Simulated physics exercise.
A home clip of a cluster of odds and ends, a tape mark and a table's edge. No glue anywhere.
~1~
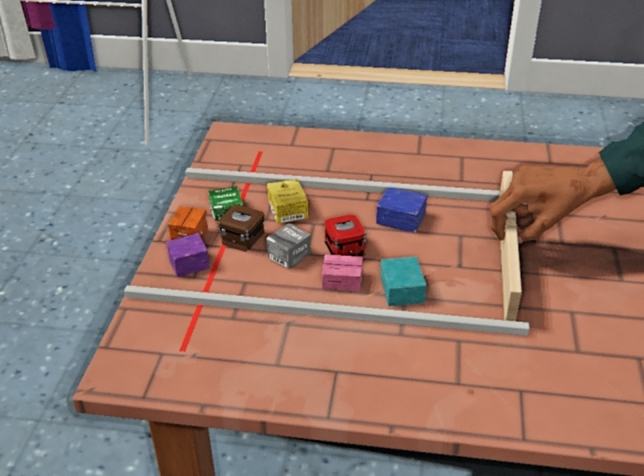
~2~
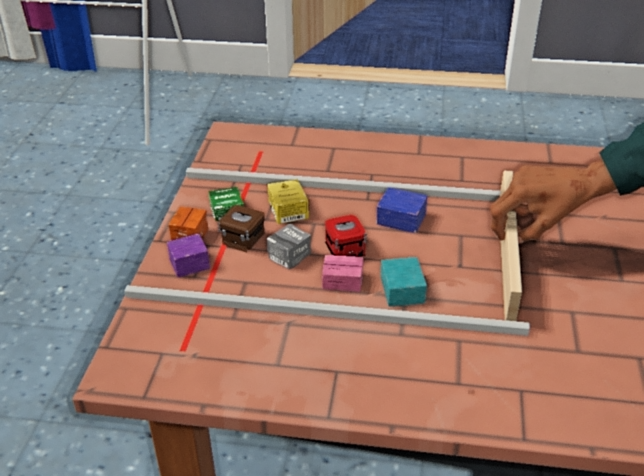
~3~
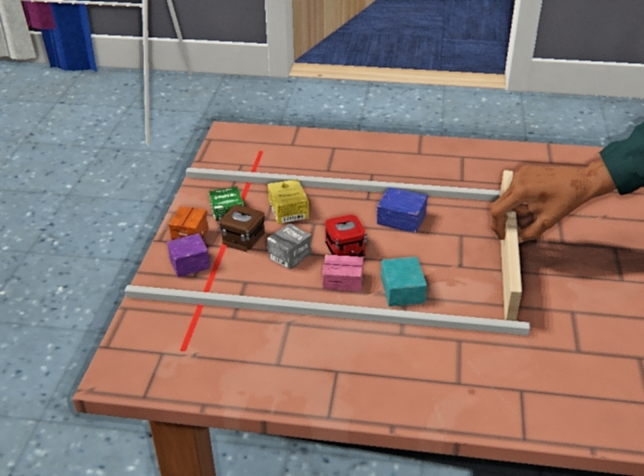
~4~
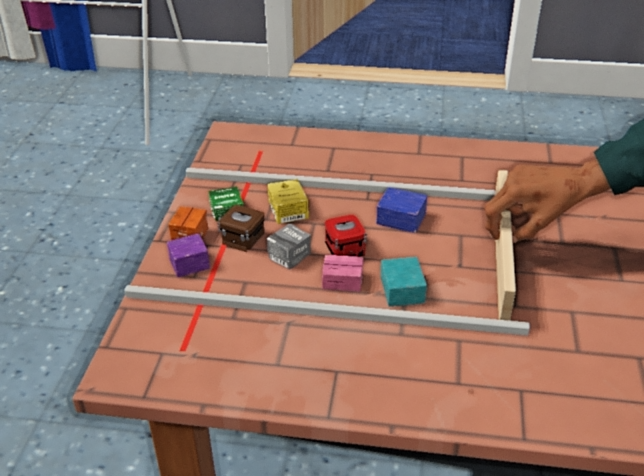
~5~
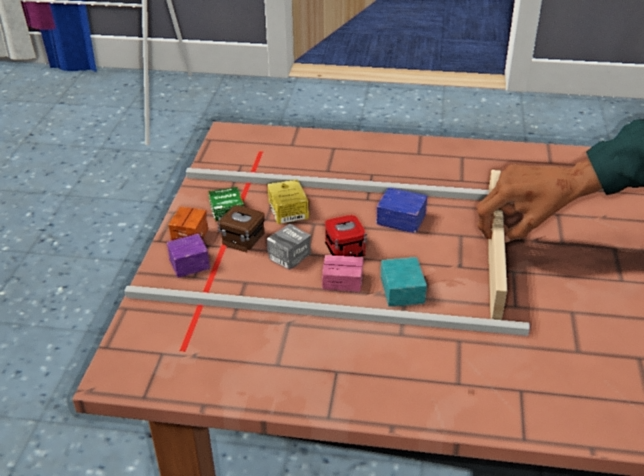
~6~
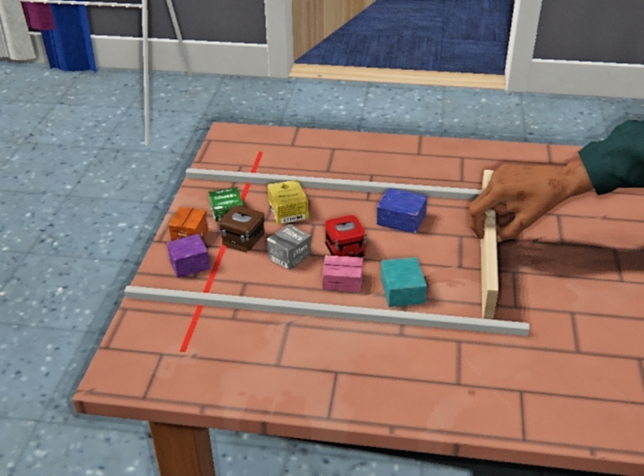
On a brick-patterned table between two pale rails, small colourful boxes sit clustered around a red line, while a hand grips an upright wooden board at the right. The board stays still at first, then the hand slides it slightly left, leaving the boxes unmoved and untouched.
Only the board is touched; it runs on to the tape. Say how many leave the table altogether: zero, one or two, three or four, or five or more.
As it turns out, the number that fall off is three or four.
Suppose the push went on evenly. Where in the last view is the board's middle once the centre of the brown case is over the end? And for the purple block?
Near (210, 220) and (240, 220).
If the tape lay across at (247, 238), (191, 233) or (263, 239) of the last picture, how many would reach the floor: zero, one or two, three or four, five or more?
For each place: None; five or over; none at all.
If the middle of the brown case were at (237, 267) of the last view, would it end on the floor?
From there it comes down.
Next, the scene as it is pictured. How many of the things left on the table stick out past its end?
It comes to 2.
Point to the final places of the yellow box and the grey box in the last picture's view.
About (185, 192), and the other about (177, 239).
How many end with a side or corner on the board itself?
It touches 3.
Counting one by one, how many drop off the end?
Fallen: 3.
Early on, none off yet; orange box at rest near (189, 227); purple block at rest near (188, 256); green box at rest near (226, 204).
A while later, none off yet; orange box travelled a little near (178, 225); purple block travelled about its own width near (164, 252); green box travelled about its own width near (186, 201).
Finally, the number that fall off is three or four; lost, green box, purple block and orange box.
